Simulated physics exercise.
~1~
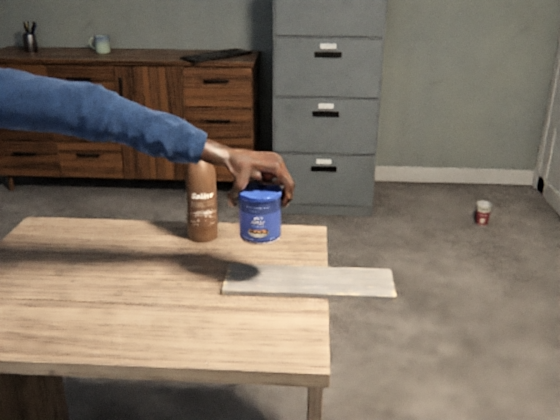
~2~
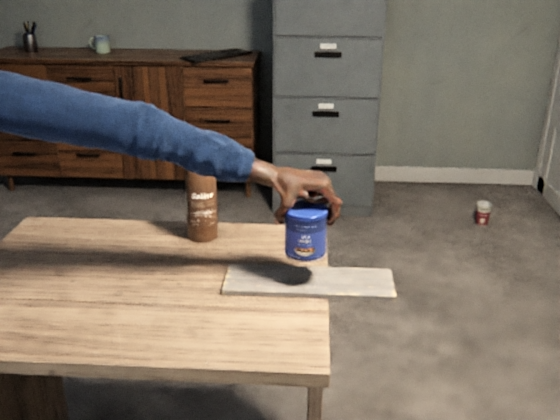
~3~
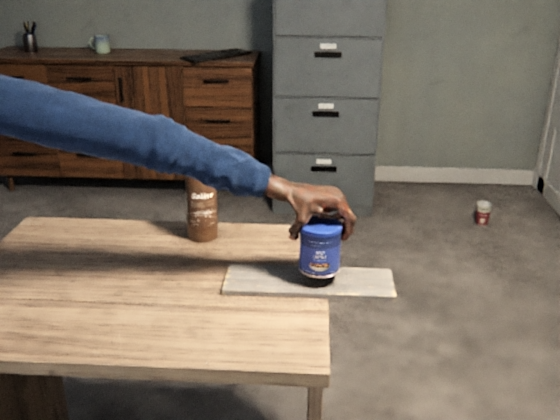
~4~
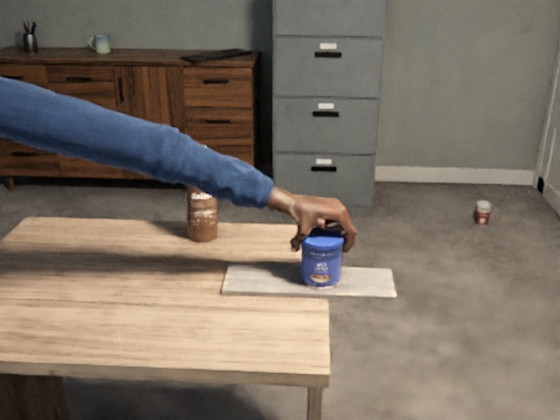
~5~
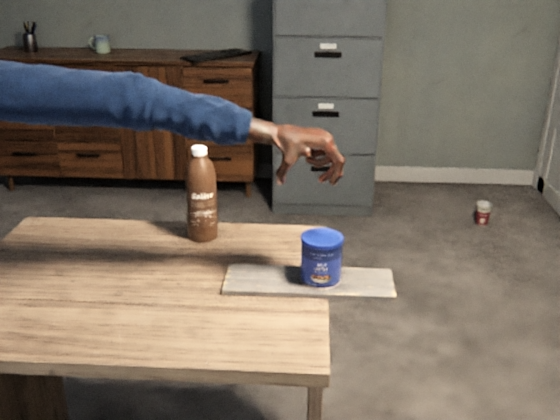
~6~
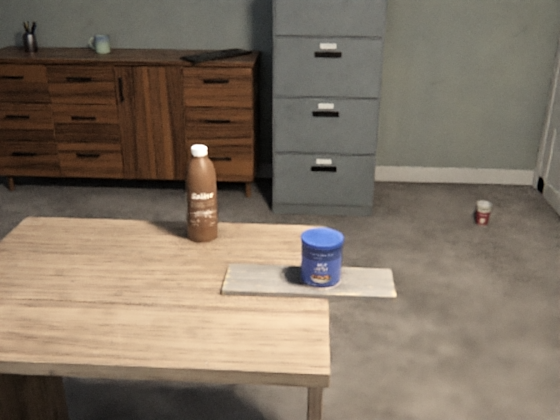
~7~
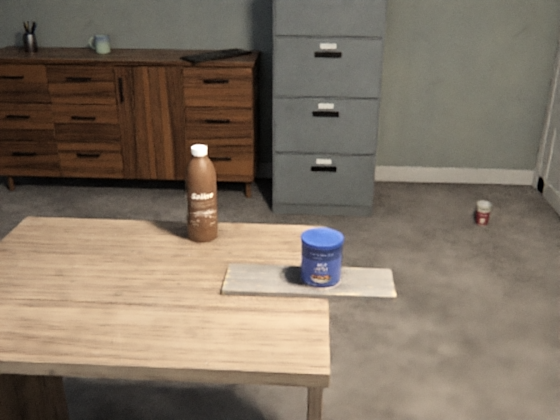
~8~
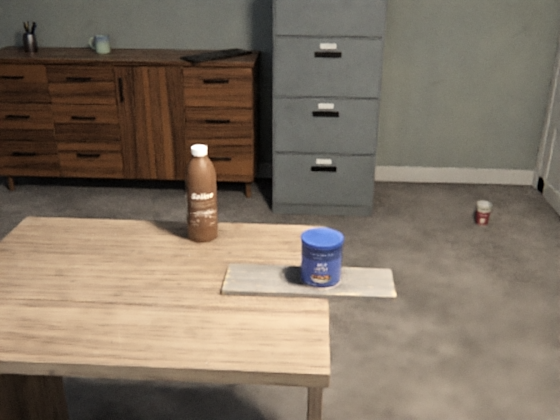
A hand setting a blue tin on a grey plank jutting past a table edge, then withdrawing as tin and plank stay put.
